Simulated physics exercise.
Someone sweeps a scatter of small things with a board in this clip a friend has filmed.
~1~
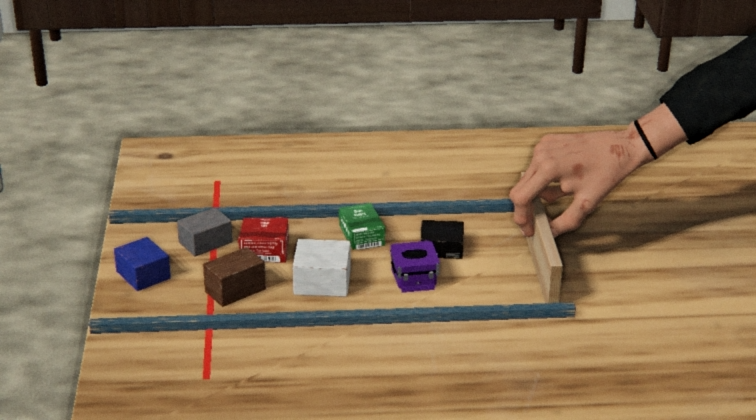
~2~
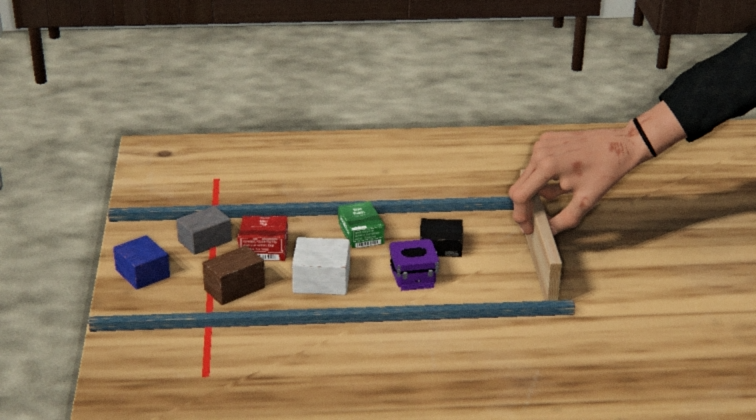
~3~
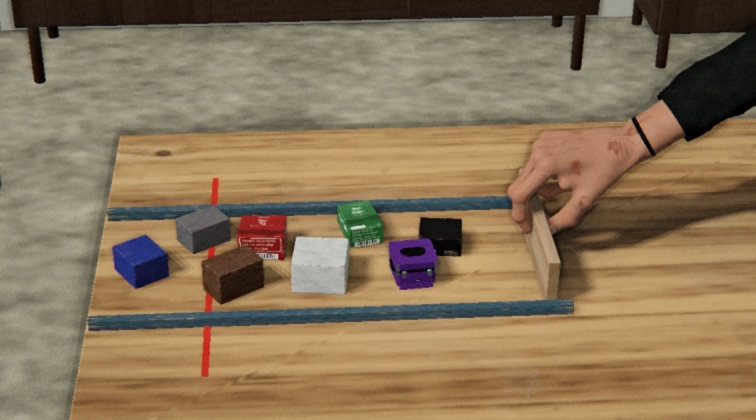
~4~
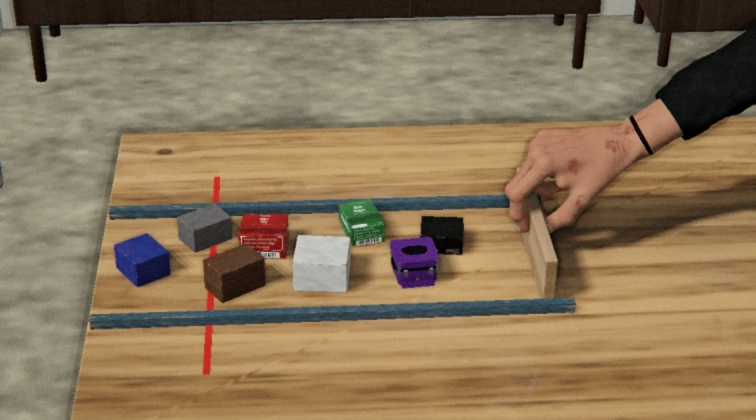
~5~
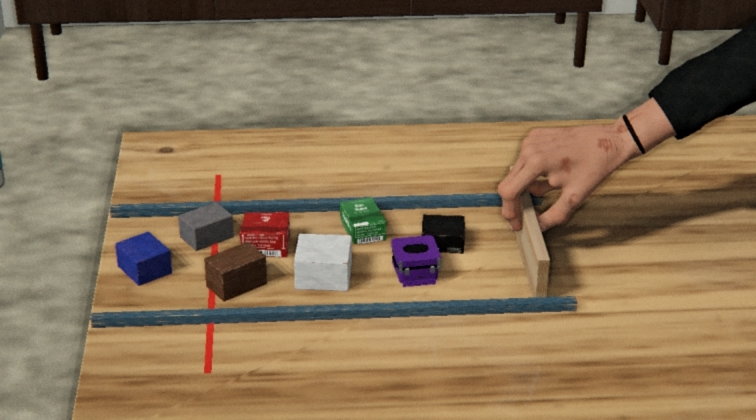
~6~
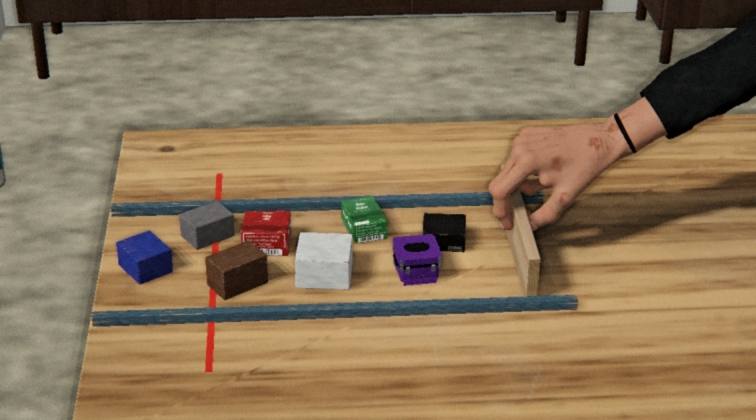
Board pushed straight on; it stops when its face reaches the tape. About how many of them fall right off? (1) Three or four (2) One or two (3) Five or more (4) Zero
Option 2: One or two.
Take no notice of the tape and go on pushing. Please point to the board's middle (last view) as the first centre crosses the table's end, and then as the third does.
Pixels, in order: Around (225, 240), around (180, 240).
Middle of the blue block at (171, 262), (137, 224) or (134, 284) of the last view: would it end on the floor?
Going place by place, the blue block sits tight; ends up off; ends up off.
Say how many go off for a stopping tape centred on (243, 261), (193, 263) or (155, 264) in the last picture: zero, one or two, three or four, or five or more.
Falls: None; one or two; at least five.
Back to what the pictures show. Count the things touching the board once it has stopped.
3 in contact.
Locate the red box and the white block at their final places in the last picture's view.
Result: One at about (148, 244), the other at about (143, 270).
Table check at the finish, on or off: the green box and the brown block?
The green box stays put, and the brown block is gone.
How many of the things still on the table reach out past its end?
Answer: 1.
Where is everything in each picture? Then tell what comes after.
The first picture shows blue block (142, 264); grey block (205, 232); brown block (235, 277); board (539, 237); tape (212, 269).
The second picture shows grey block (204, 230); purple case (414, 264).
The third picture shows brown block (233, 274); board (538, 234).
The fourth picture shows blue block (142, 260); green box (362, 222).
The fifth picture shows grey block (206, 227); red box (265, 235).
The sixth picture shows blue block (145, 257); grey block (207, 225); brown block (237, 270); board (518, 230); tape (215, 262).
Soon after, none off yet; blue block at rest near (145, 257); grey block at rest near (207, 225); brown block at rest near (237, 270).
After that, none off yet; blue block at rest near (145, 257); grey block at rest near (207, 225); brown block displaced a little near (213, 271).
And then, none off yet; blue block displaced a little near (133, 253); grey block displaced a little near (182, 221); brown block displaced well along near (127, 275).
In the end, the number that fall off is one or two; gone, brown block.
